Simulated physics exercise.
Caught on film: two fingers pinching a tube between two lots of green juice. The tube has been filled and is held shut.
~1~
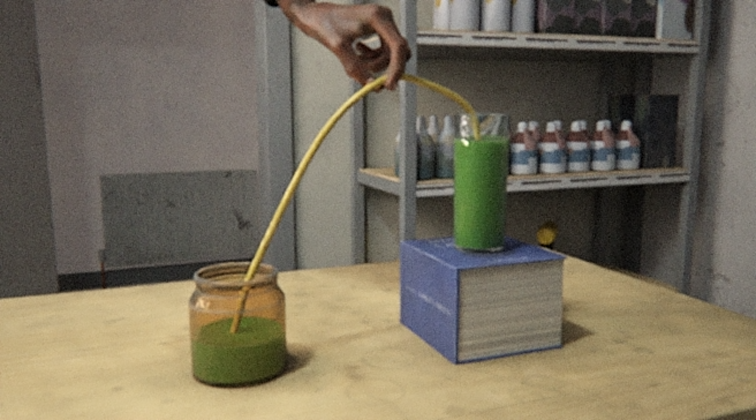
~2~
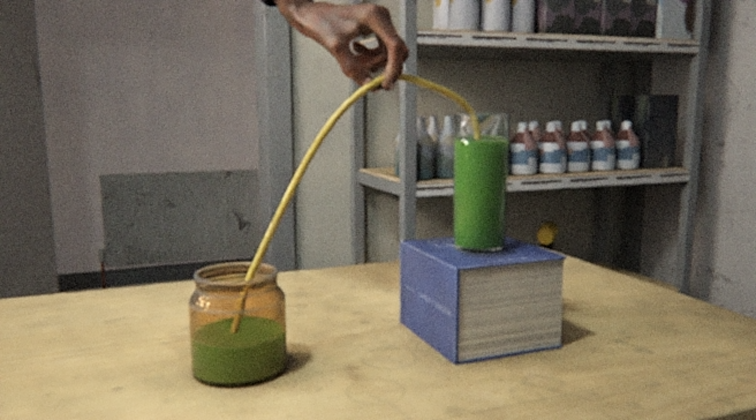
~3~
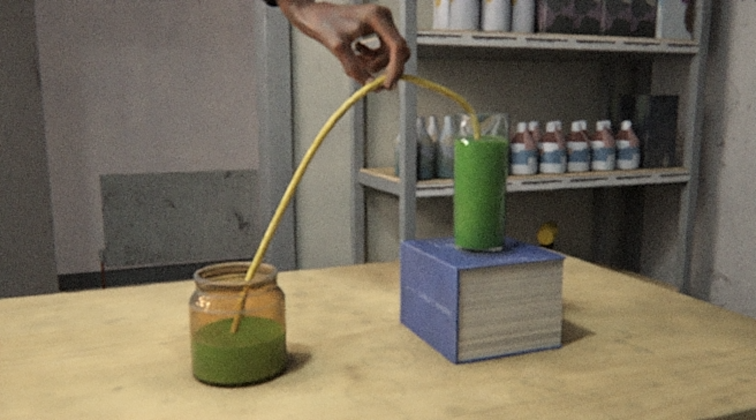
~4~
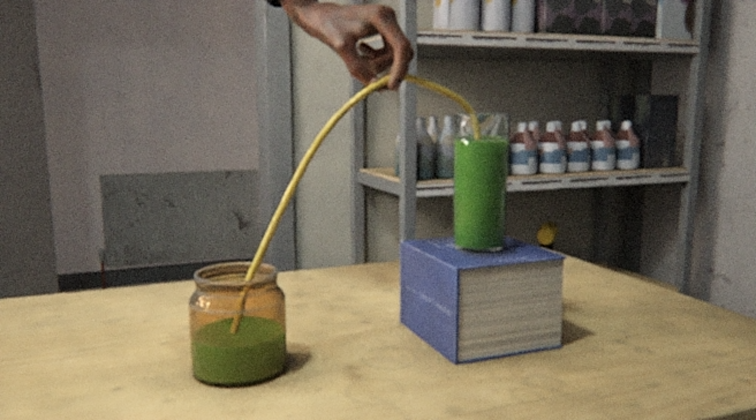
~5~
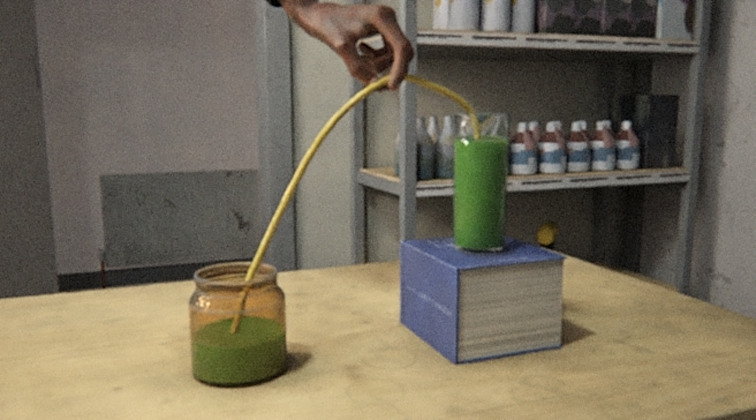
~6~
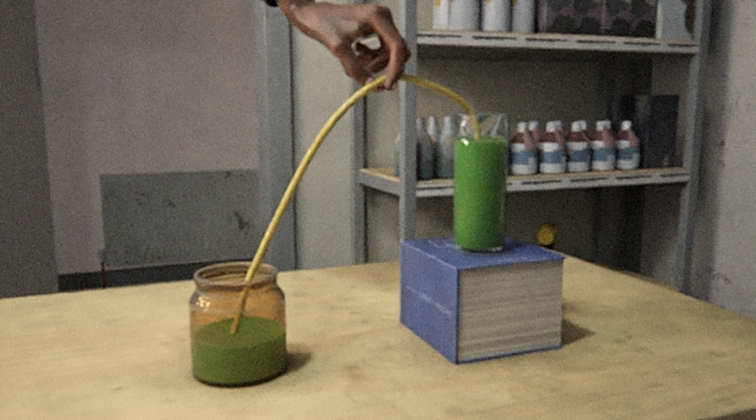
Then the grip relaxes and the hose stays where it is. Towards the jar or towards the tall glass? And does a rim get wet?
Flow is into the left one, and the taker stays below its rim.
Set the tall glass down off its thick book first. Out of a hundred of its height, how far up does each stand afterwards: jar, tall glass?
Near 60 and 40 in a hundred.
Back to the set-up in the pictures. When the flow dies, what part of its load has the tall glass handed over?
Roughly 90 per cent.
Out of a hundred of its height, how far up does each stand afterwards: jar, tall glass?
About 75 and 10 per cent.
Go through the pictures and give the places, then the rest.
The first picture shows still shut; jar (239, 318) about a third full, on the top itself; tall glass (481, 179) about three quarters full, up on the thick book.
In the second picture, the hose is pinched; jar about a third full, surface at (239, 331); tall glass about three quarters full, surface at (482, 140).
The third picture shows nothing flows; jar (239, 318) about a third full; tall glass (481, 179) about three quarters full.
The fourth picture shows fingers on the hose; jar about a third full, surface at (239, 331); tall glass about three quarters full, surface at (482, 140).
The fifth picture shows still shut; jar (239, 318) about a third full, on the top itself; tall glass (481, 179) about three quarters full, up on the thick book.
In the sixth picture, the hose is pinched; jar about a third full, surface at (239, 331); tall glass about three quarters full, surface at (482, 140).
Shortly, the jar is about half full; the tall glass is about half full.
Then, the jar is about two thirds full; the tall glass is about a quarter full.
At the finish, the jar is about three quarters full; the tall glass is nearly empty.
